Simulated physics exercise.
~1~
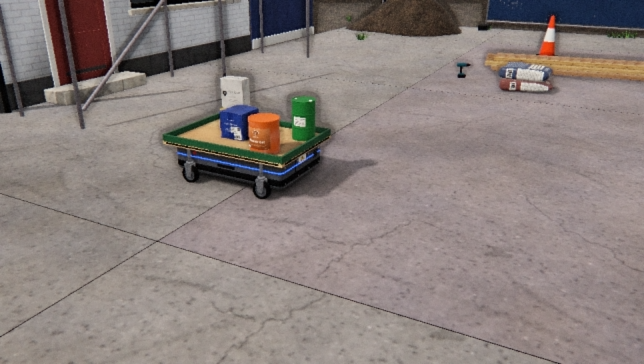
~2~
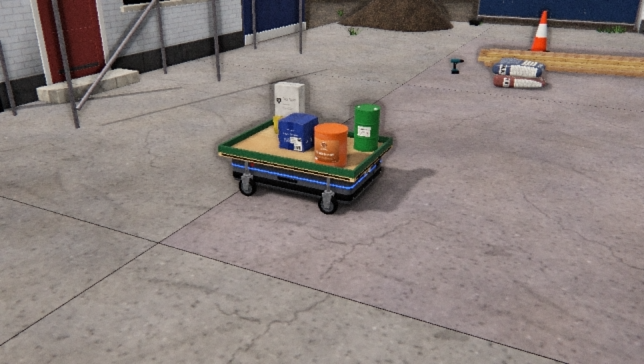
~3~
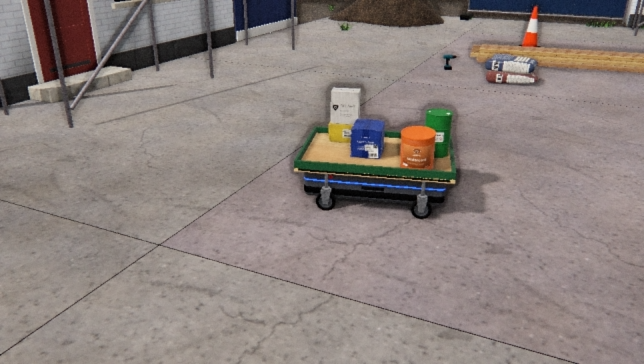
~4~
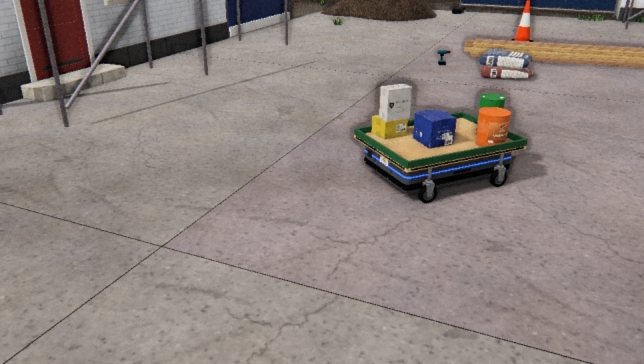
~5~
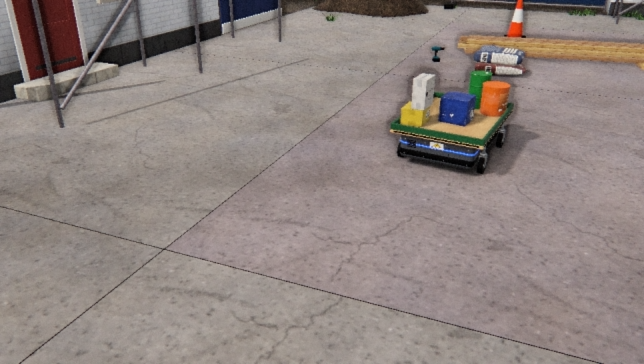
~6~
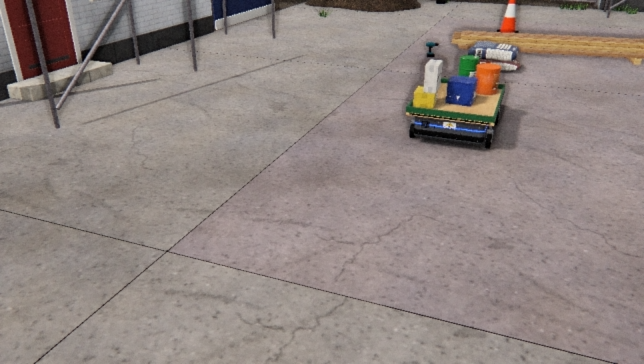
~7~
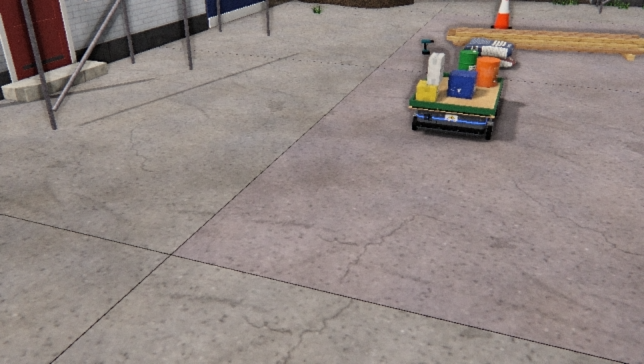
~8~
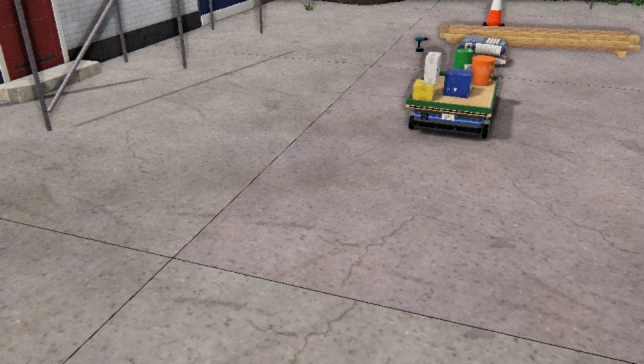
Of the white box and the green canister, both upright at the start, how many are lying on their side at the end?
None of them are lying on their side, as the white box and the green canister both still stand upright on the cart.
In this clip, a low cart carrying a white box, a yellow box, a blue parcel, an orange pail and a green canister rolls right across concrete, turns away toward a traffic cone, and stops with all five items still aboard.
